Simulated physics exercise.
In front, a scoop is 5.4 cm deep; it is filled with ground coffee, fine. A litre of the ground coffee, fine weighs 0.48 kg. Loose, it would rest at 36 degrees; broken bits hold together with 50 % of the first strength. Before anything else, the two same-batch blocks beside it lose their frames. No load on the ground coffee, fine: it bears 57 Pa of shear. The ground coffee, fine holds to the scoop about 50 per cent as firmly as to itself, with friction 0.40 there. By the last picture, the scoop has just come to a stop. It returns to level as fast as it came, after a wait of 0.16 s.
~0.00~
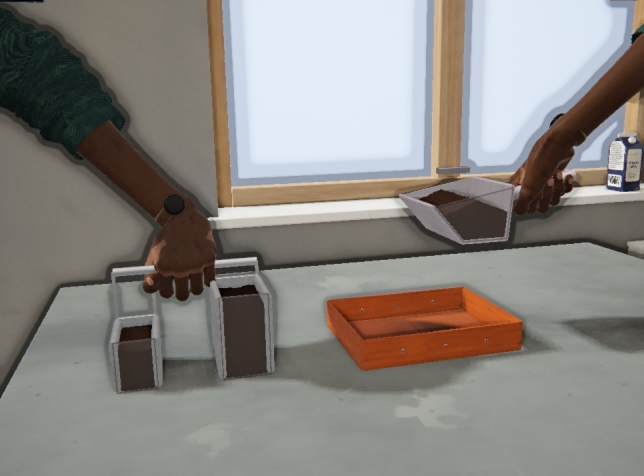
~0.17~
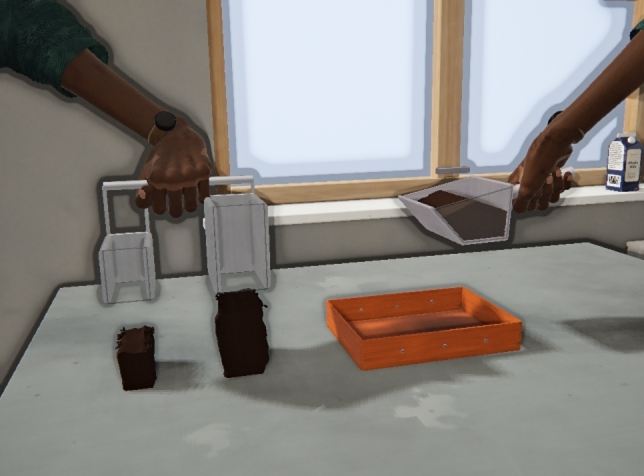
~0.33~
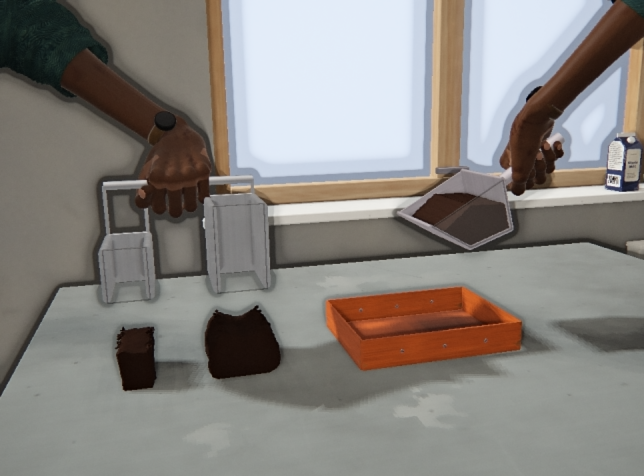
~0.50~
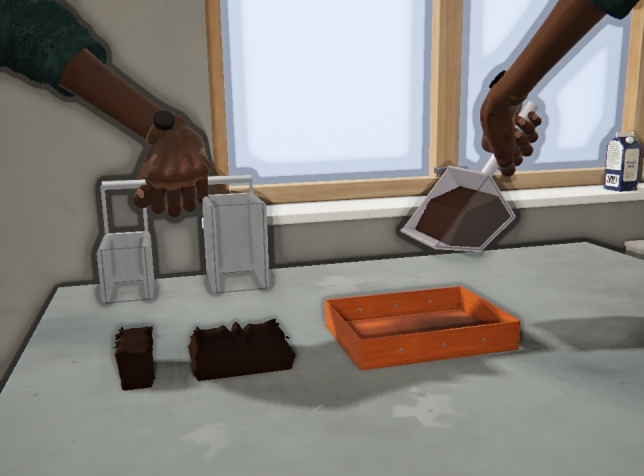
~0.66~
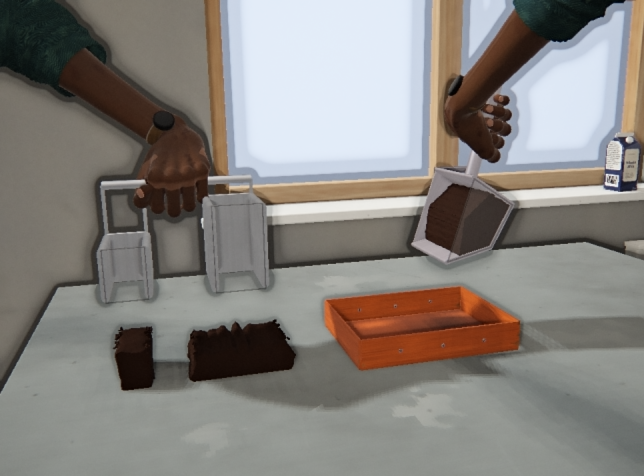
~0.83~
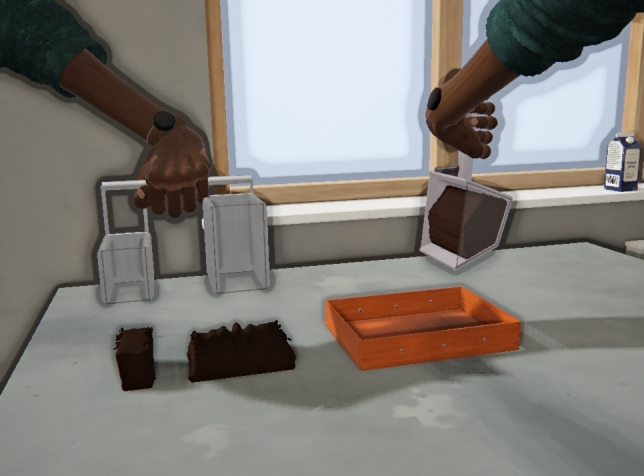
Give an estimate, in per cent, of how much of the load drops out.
I would put it at about 41 % of the load.
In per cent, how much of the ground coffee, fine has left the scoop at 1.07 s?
4 %.
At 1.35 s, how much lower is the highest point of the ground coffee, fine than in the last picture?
I'd put it at close to 3.0 cm.
After 1.07 s, the scoop is at 70 degrees and 4 % has left it.
After 1.35 s, the scoop is at 36 degrees and 41 % has left it.
After 1.63 s, the scoop is at 3 degrees and 41 % has left it.
After 1.92 s, the scoop is at 0 degrees and 41 % has left it.
After 2.02 s, the scoop is at 0 degrees and 41 % has left it.
